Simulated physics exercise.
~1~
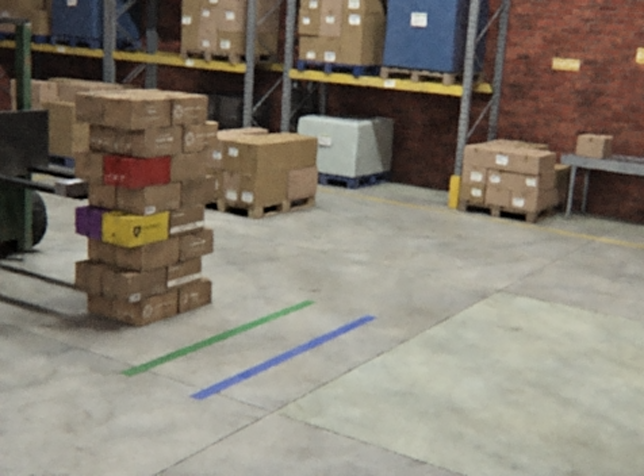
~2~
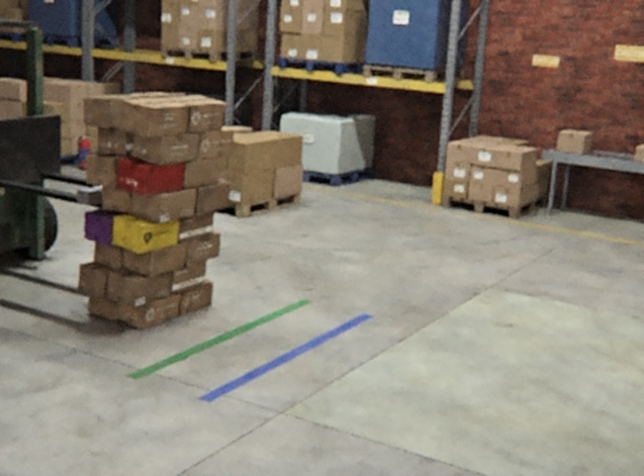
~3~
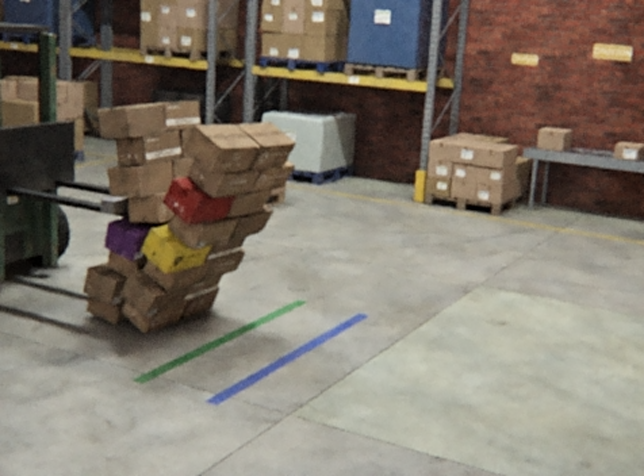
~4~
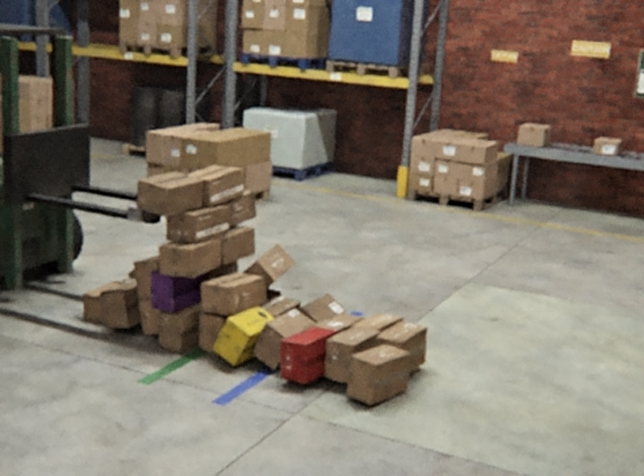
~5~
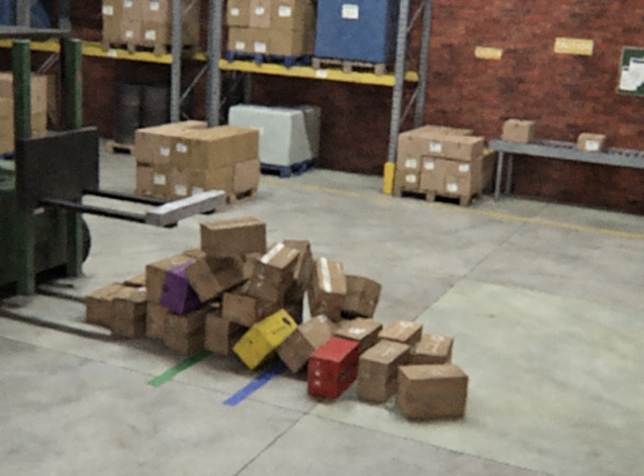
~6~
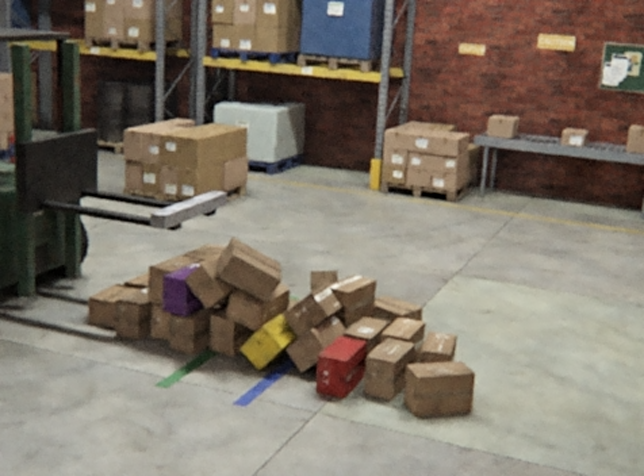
Forklift beam pushing a tall stack of cartons rightward until it leans, topples and lies heaped across green and blue floor lines.
